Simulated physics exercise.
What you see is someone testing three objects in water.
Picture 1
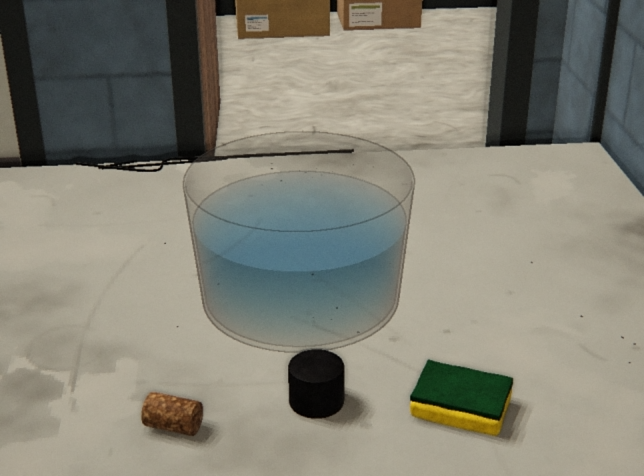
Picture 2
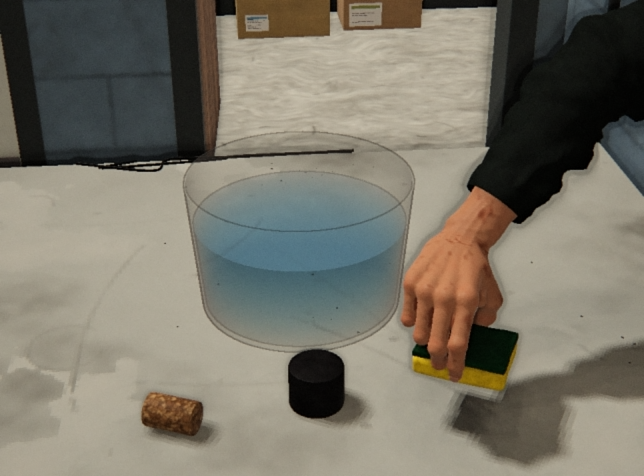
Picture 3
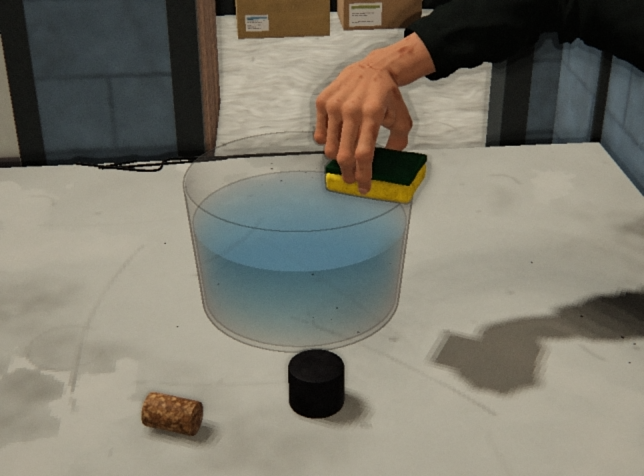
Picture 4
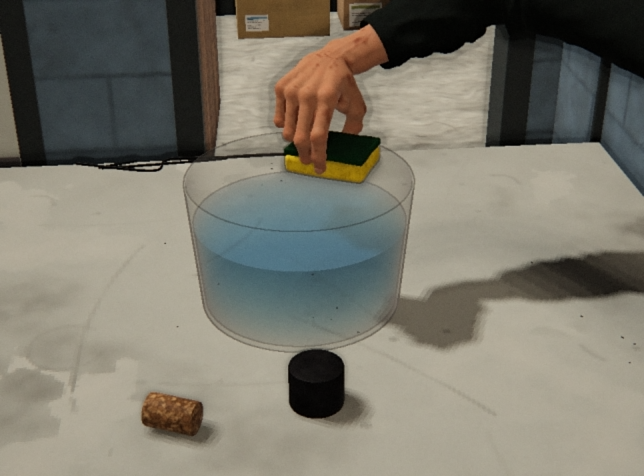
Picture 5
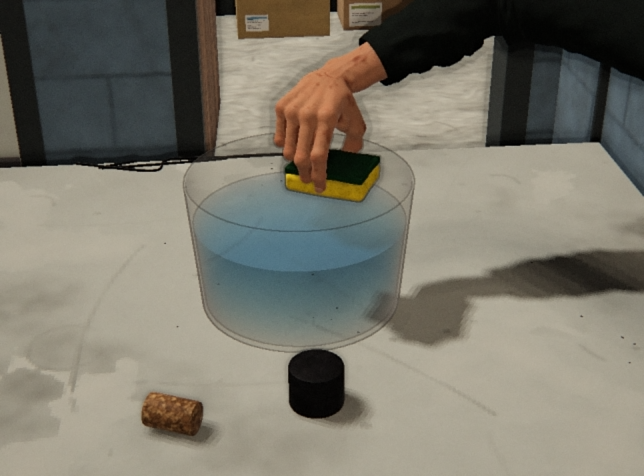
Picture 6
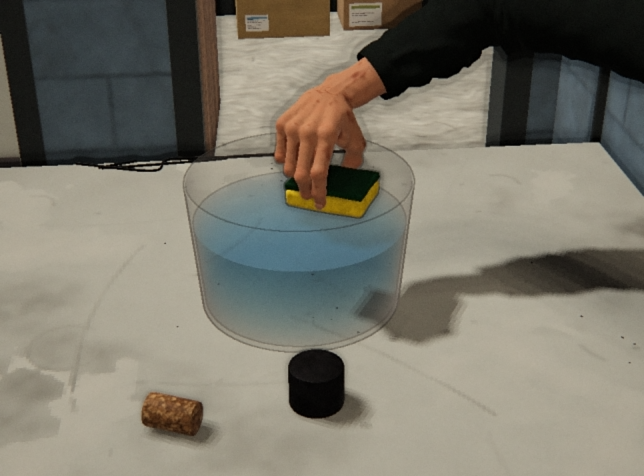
Hand picking up a green and yellow sponge, carrying it left over a clear tub of water and lowering it near the surface.
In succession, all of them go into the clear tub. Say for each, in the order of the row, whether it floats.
So the left holds at the top, the middle falls to the base, and the right holds at the top.
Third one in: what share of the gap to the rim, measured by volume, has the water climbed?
I'd put it near 6 in a hundred.
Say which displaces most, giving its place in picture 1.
The one in the middle.
Shortly, the sponge bobs at the top.
Then, the iron weight ends at the bottom.
At the finish, the cork bobs at the top; afloat, cork and sponge.
